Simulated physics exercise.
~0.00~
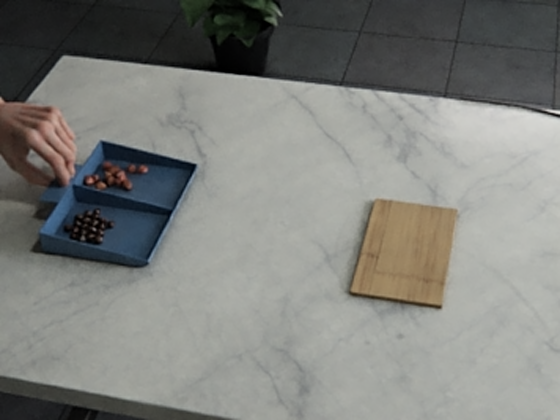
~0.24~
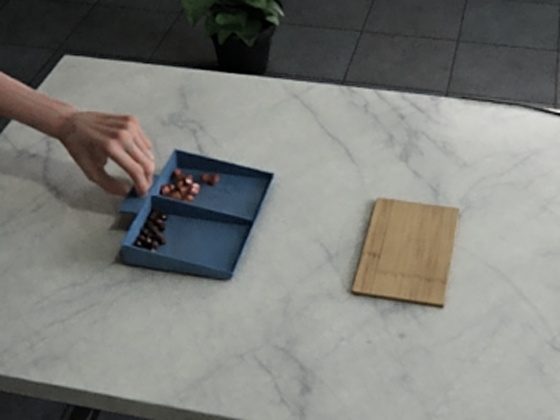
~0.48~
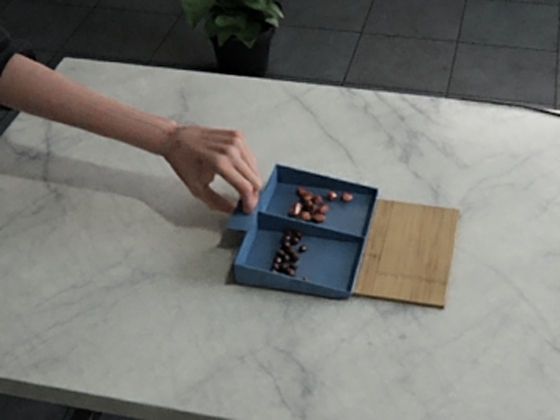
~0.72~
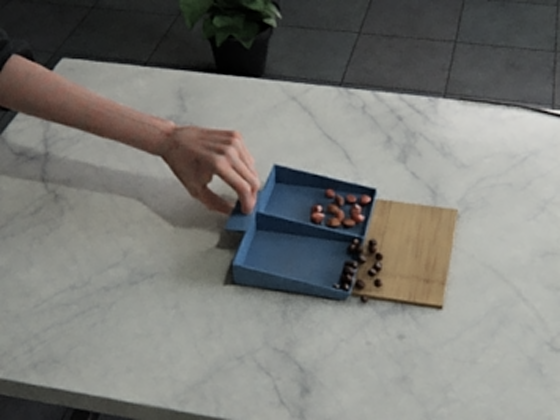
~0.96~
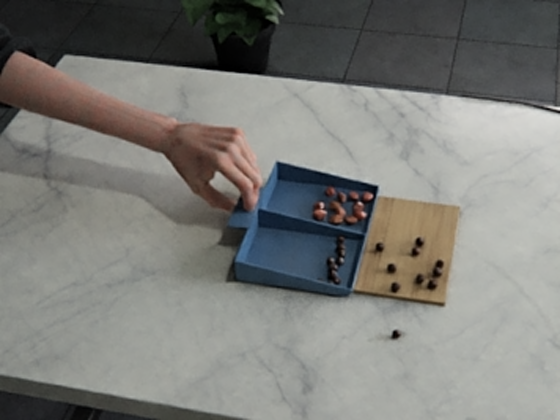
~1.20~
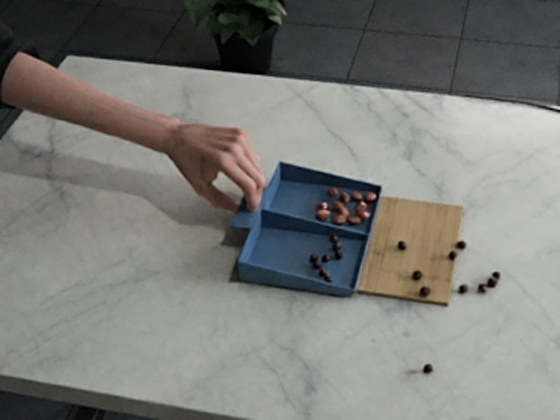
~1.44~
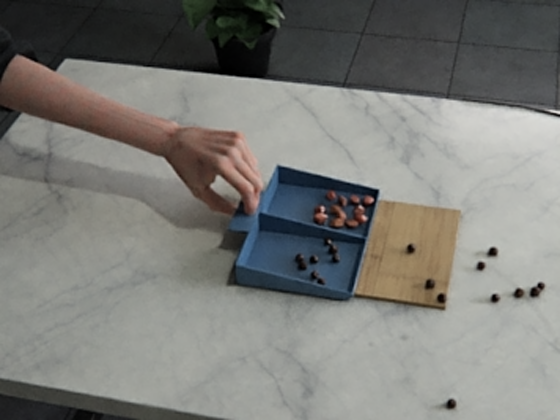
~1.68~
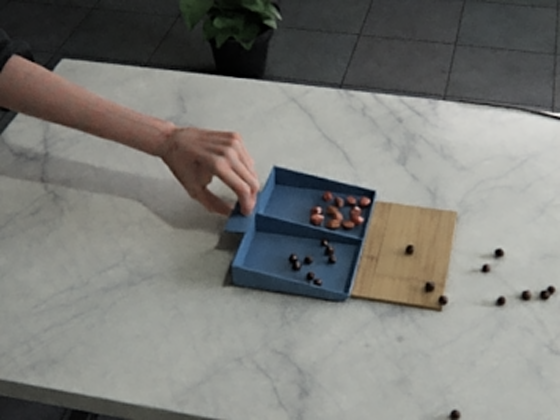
On a pale marble-patterned tabletop seen from above at an angle, with a potted plant and dark floor tiles beyond, a hand holds a blue two-part tray at the left. Reddish-brown pieces sit in its far section and dark round ones in the near section, while a flat wooden board lies to the right. The hand pushes the tray rightward until it stops against the board. Both batches slide towards the front rim, and many dark pieces spill over it. They roll across the board and onto the table, where they settle scattered, roughly half remaining inside. The reddish pieces all stay in the tray.
